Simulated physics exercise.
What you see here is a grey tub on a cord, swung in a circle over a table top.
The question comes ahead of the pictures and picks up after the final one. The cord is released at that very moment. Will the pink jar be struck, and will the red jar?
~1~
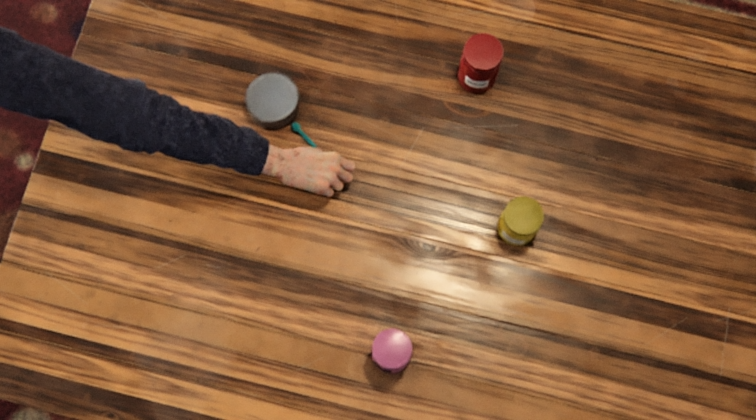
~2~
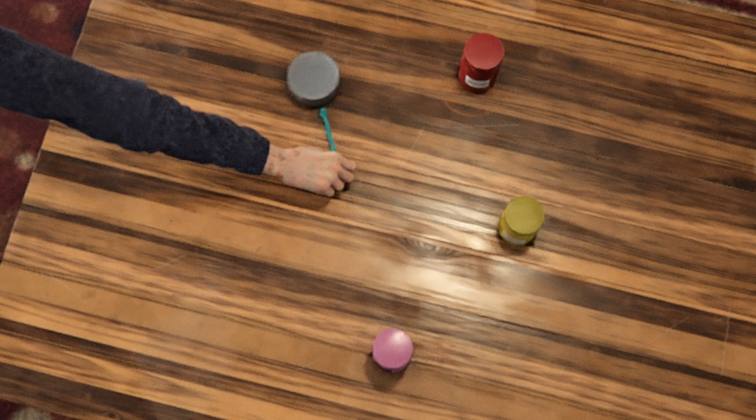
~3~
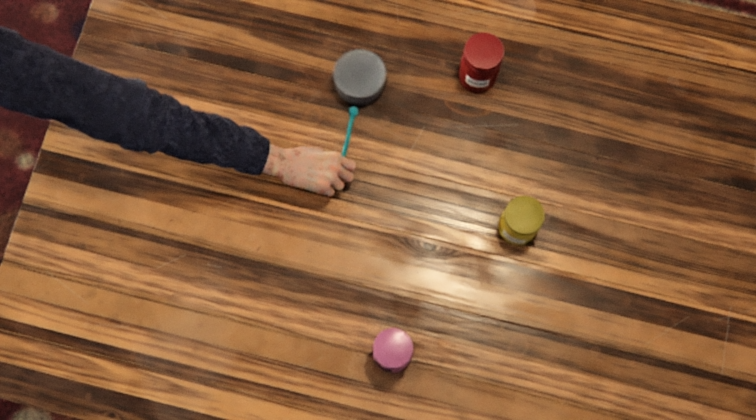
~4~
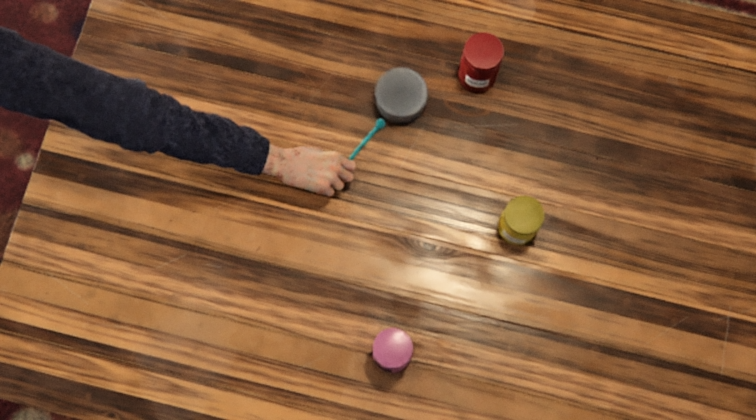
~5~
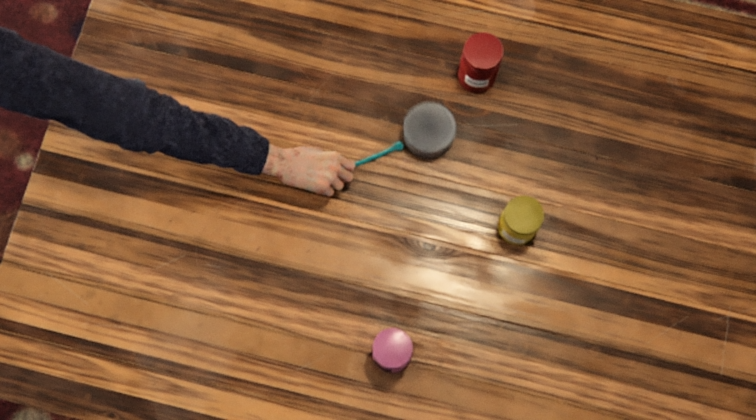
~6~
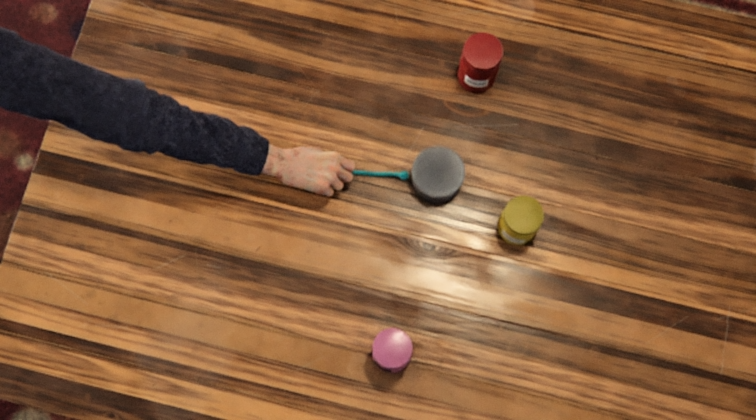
Pink jar: Yes, struck; red jar: No, spared.
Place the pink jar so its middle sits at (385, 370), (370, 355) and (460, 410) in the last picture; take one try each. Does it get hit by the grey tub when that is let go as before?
Okay, first spot it gets reached, second spot it gets reached, third spot it goes free.
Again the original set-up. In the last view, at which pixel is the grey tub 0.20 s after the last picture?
Somewhere about (406, 324), I'd say.
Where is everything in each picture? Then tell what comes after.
Grey tub (272, 97); pink jar (392, 348); red jar (484, 51); yellow jar (524, 215), in the first frame.
Grey tub (314, 76), in the second frame.
Grey tub (360, 73), in the third frame.
Grey tub (402, 92), in the fourth frame.
Grey tub (430, 127), in the fifth frame.
Grey tub (438, 171); pink jar (393, 348); red jar (483, 50); yellow jar (524, 215); going round clockwise, in the sixth frame.
Then, 0.08 s later than the last view, tub near (418, 264).
Then, 0.20 s later than the last view, tub near (406, 324); pink jar pushed aside.
Finally, tub near (405, 335); pink jar pushed aside. The pink jar is struck and the red jar remains clear.
